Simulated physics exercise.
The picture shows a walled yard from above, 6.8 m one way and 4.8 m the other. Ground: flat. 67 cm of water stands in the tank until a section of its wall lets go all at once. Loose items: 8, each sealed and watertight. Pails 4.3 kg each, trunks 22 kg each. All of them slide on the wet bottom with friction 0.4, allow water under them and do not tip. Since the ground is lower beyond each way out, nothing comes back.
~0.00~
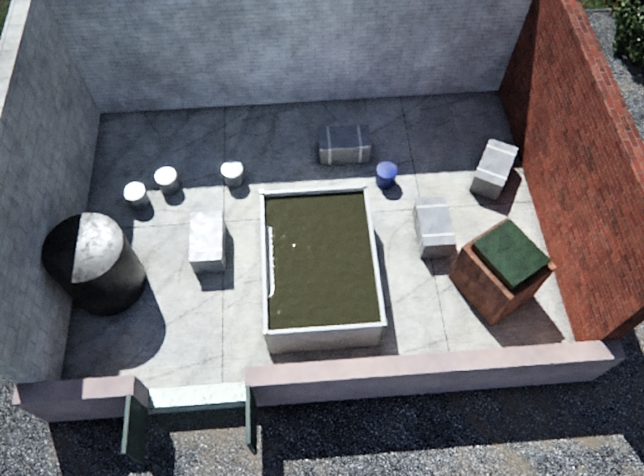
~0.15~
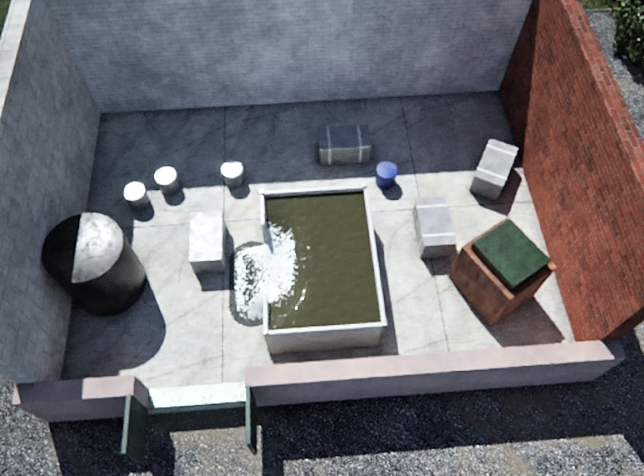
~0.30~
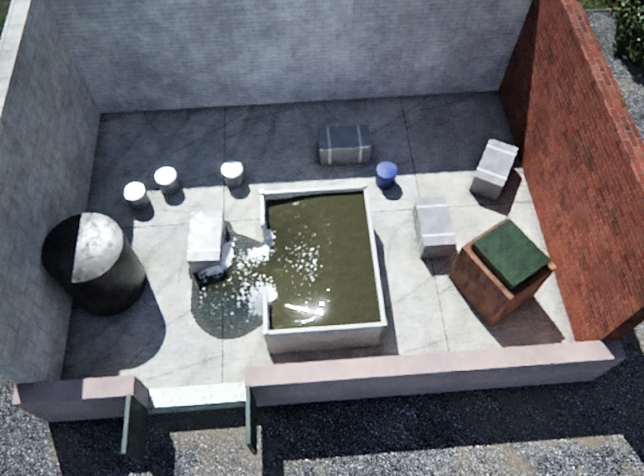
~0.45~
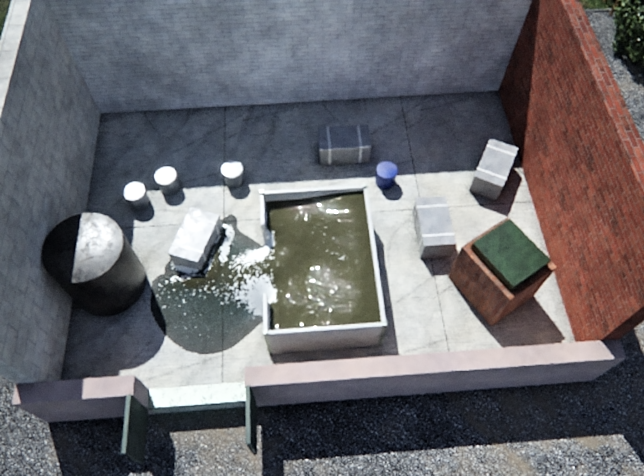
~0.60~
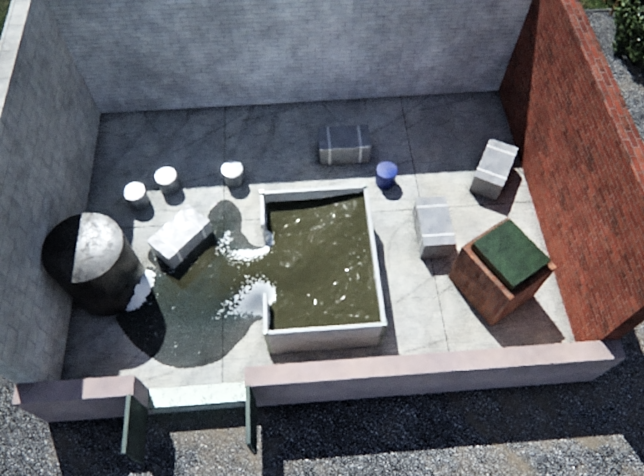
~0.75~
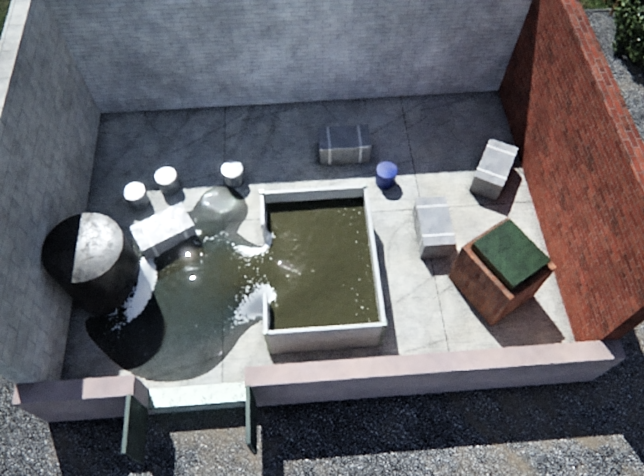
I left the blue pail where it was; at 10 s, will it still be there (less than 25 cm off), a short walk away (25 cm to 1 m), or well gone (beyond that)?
It ends near its start.
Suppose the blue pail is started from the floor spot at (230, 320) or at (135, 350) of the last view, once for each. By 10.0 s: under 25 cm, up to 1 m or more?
Respectively: It is shoved a long way; it is shoved a long way.
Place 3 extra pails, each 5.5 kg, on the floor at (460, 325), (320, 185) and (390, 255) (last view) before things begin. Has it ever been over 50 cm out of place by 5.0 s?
In turn: Less, under, under.
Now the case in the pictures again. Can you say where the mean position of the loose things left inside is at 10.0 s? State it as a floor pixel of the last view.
Around (369, 186).
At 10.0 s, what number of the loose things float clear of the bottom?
1.
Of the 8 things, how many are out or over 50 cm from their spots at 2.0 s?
By that time the total stands at 3.
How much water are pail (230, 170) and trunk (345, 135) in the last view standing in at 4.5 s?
Some 2 cm at the first, some 2 cm at the second.
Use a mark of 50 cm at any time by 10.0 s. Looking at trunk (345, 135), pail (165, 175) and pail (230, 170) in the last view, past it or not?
Within, beyond, beyond.
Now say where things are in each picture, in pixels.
The blue pail at (387, 170) rests on the ground; water covers 2.9 m2; 0 of 8 have shifted, in the first frame.
The blue pail at (387, 170) rests on the ground; 3.5 m2 under water; 0 of 8 have shifted, in the second frame.
The blue pail at (387, 170), on the bottom; 4.2 m2 under water; 0 of 8 have shifted, in the third frame.
The blue pail at (387, 170), on the bottom; 5.0 m2 under water; 1 of 8 have shifted, in the fourth frame.
The blue pail at (387, 170) rests on the ground; 6.0 m2 under water; 1 of 8 have shifted, in the fifth frame.
The blue pail at (387, 170) rests on the ground; 7.0 m2 under water; 1 of 8 have shifted, in the sixth frame.
After 2.0 s the blue pail is near (387, 170), 0.0 m from its start, aground; 0 of 8 are out; 1 afloat.
After 4.5 s the blue pail is near (387, 170), 0.0 m from its start, aground; 0 of 8 are out; 1 afloat.
After 7.0 s the blue pail is near (387, 170), 0.0 m from its start, aground; 0 of 8 are out; 0 afloat.
After 10.0 s the blue pail is near (387, 170), 0.0 m from its start, aground; 0 of 8 are out; 1 afloat.
